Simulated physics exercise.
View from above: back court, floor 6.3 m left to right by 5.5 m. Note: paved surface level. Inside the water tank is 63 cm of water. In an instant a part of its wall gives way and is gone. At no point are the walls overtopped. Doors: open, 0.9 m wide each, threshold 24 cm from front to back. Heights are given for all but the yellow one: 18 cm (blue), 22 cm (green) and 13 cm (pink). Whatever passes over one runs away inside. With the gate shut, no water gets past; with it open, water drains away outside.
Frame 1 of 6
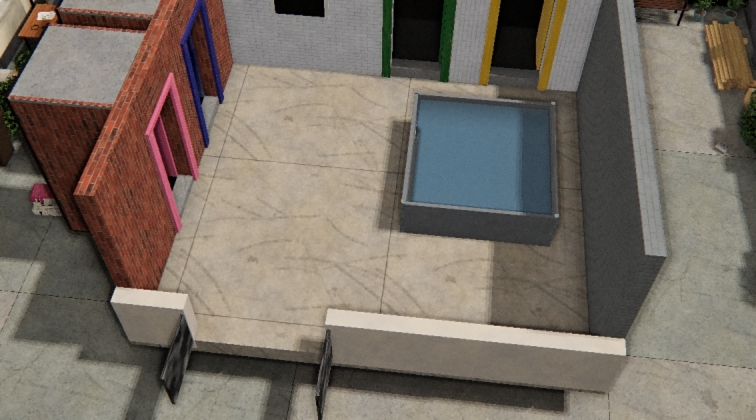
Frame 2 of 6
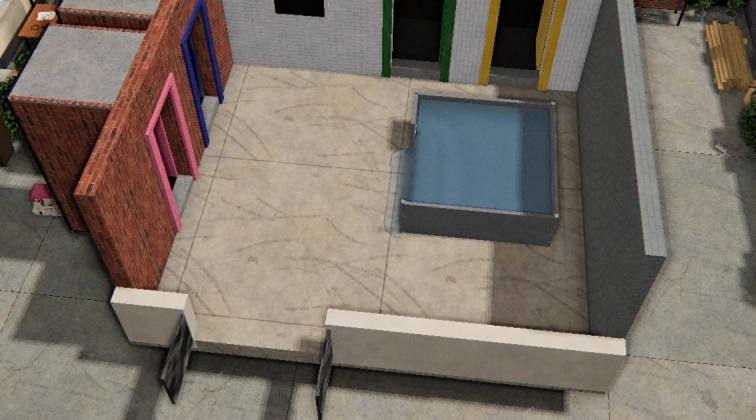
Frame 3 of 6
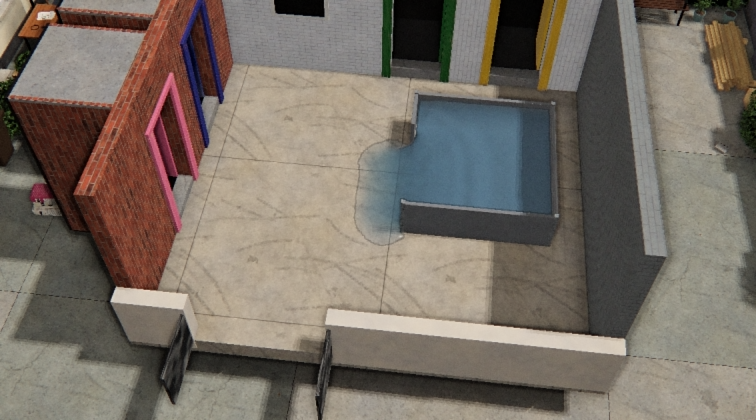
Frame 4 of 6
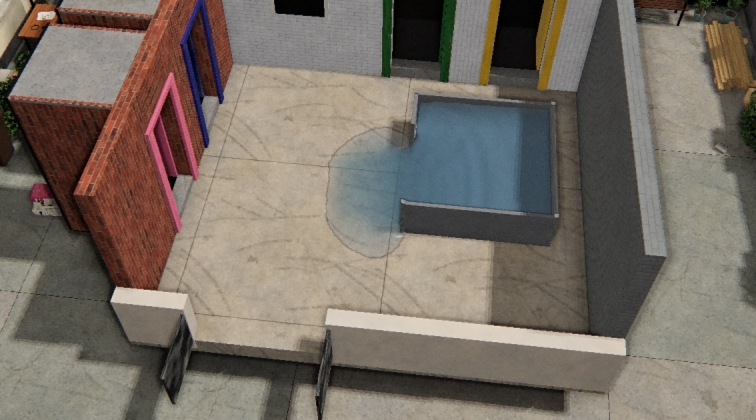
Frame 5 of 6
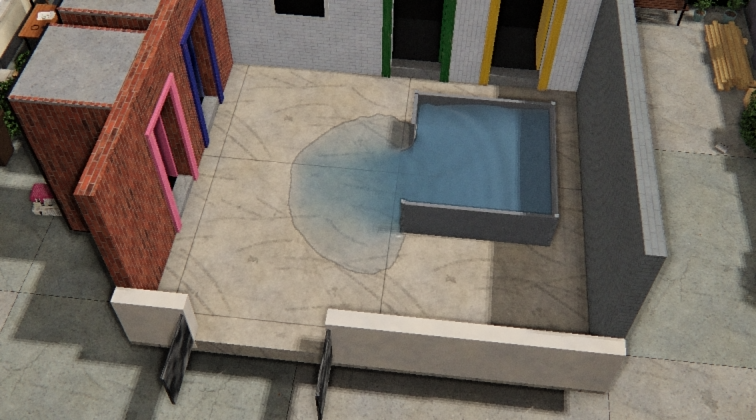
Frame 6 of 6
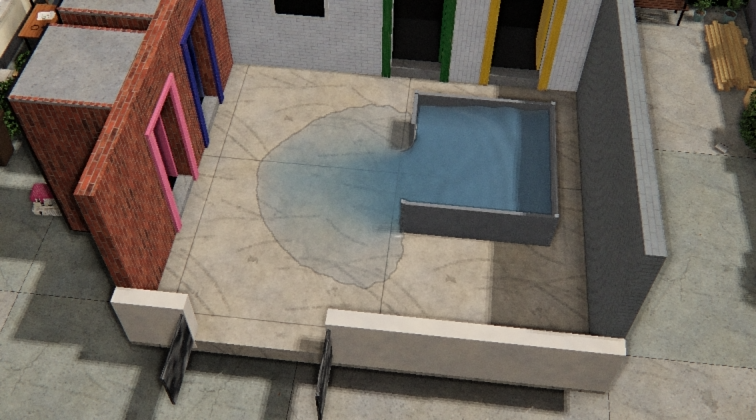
To begin with, still blue water fills a square gray tank in a walled courtyard with several brightly trimmed doorways. Part of the tank's left wall vanishes, and water pours through the gap, spreading leftward across the paved floor in a widening, rounded sheet that remains short of the pink doorway.
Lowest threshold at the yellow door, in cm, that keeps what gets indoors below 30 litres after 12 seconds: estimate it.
My estimate is 7 cm.
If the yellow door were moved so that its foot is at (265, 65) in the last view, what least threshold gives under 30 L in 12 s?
17 cm.
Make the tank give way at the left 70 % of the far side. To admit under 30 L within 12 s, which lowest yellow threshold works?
The answer is some 29 cm.
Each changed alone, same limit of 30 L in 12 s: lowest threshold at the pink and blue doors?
Some 24 cm for pink, some 18 cm for blue.
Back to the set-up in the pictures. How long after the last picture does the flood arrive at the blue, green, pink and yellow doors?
It gets to blue after 0.5 s, green after 1.3 s, pink after 0.4 s and yellow after 4.0 s.
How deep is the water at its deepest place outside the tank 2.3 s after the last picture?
About 32 cm at most.
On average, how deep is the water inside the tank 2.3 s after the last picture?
The mean depth is roughly 25 cm.
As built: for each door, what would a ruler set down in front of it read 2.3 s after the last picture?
Lab note, cm: Blue 23; green 1; pink 27; yellow 0.
Then, 0.7 s after the last picture water covers 45 % of the floor, deepest (31 cm) near (392, 204); it has not reached the yellow door.
Then, 2.3 s after the last picture water covers 55 % of the floor, deepest (32 cm) near (152, 309); it has not reached the yellow door.
Then, 11.3 s after the last picture water covers 100 % of the floor, deepest (12 cm) near (457, 85); 11 cm at the yellow door, 0 litres in over its 22 cm threshold.
At the yellow door as built, the water peaked near 13 cm, 8.7 s after the last picture.
Run again over the same 12 s with other heights there, 39 litres in over 6.5 cm, 22 litres over 8 cm. The limit of 30 litres is kept from about 7 cm up.
